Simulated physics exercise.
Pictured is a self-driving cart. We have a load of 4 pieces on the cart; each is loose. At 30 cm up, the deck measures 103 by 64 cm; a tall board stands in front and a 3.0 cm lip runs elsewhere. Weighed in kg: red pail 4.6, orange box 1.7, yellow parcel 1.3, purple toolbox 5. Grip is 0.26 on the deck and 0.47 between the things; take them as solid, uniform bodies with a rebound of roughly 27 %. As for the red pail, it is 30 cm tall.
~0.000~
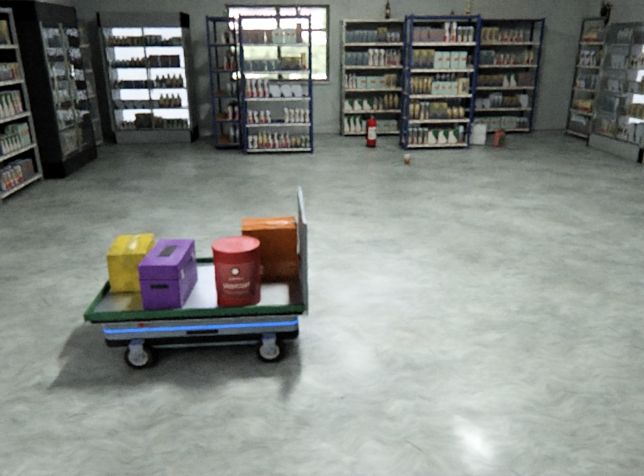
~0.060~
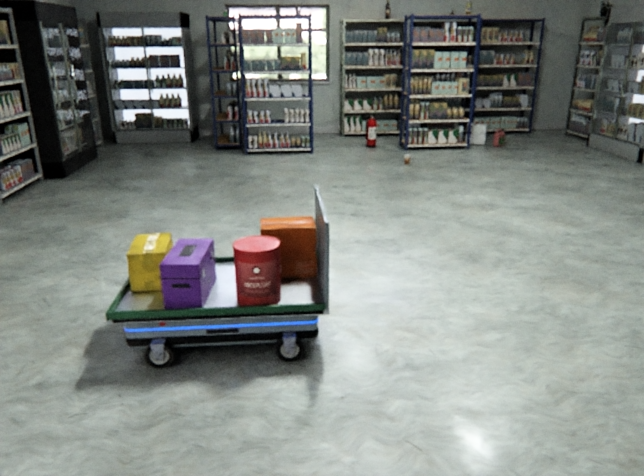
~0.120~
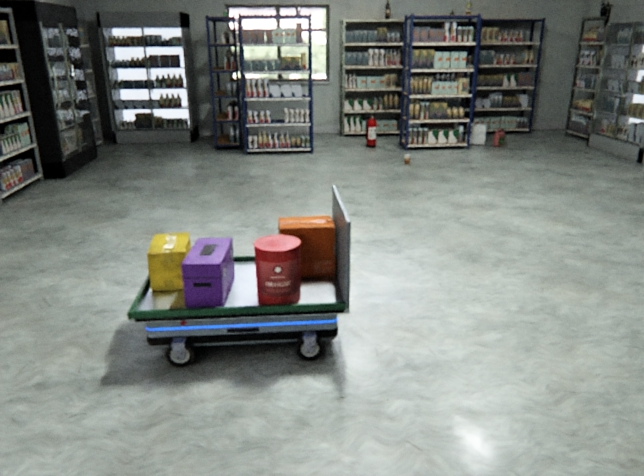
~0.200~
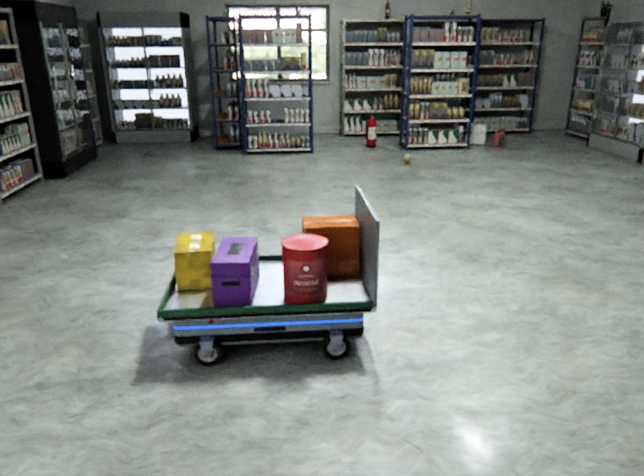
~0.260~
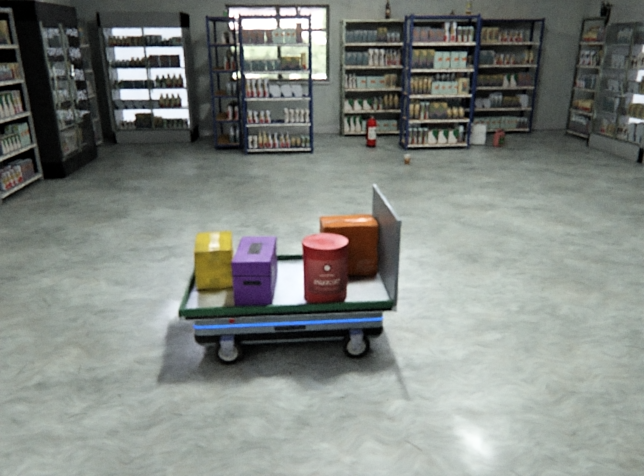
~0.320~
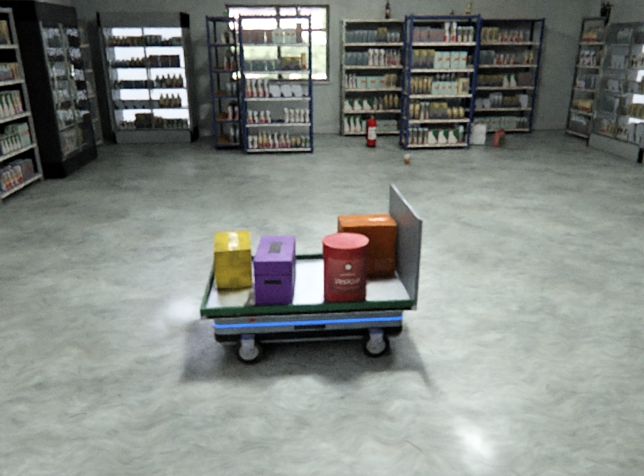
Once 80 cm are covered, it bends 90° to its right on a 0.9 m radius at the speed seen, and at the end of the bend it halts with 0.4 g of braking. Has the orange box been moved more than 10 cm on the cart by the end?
I expect it to go past the limit.
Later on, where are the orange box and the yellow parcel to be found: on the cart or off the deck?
Final state - orange box: Beyond the limits; yellow parcel: Inside the limits.
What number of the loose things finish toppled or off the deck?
The number here is 1.
After 0.72 s, cart has run 122 cm, turned 18°; orange box 14° off upright near (492, 246); red pail moved 13 cm; purple toolbox moved 2 cm.
After 1.02 s, cart has run 173 cm, turned 50°; orange box now off the deck; red pail moved 23 cm; purple toolbox moved 10 cm.
After 1.32 s, cart has run 224 cm, turned 82°; red pail moved 41 cm; purple toolbox moved 23 cm; yellow parcel moved 6 cm.
After 1.72 s, cart has run 281 cm, turned 90°; red pail moved 37 cm; purple toolbox moved 23 cm; yellow parcel moved 6 cm.
In the end (2.5 s), off the deck, orange box; not toppled but over 10 cm from the start, red pail, yellow parcel and purple toolbox.
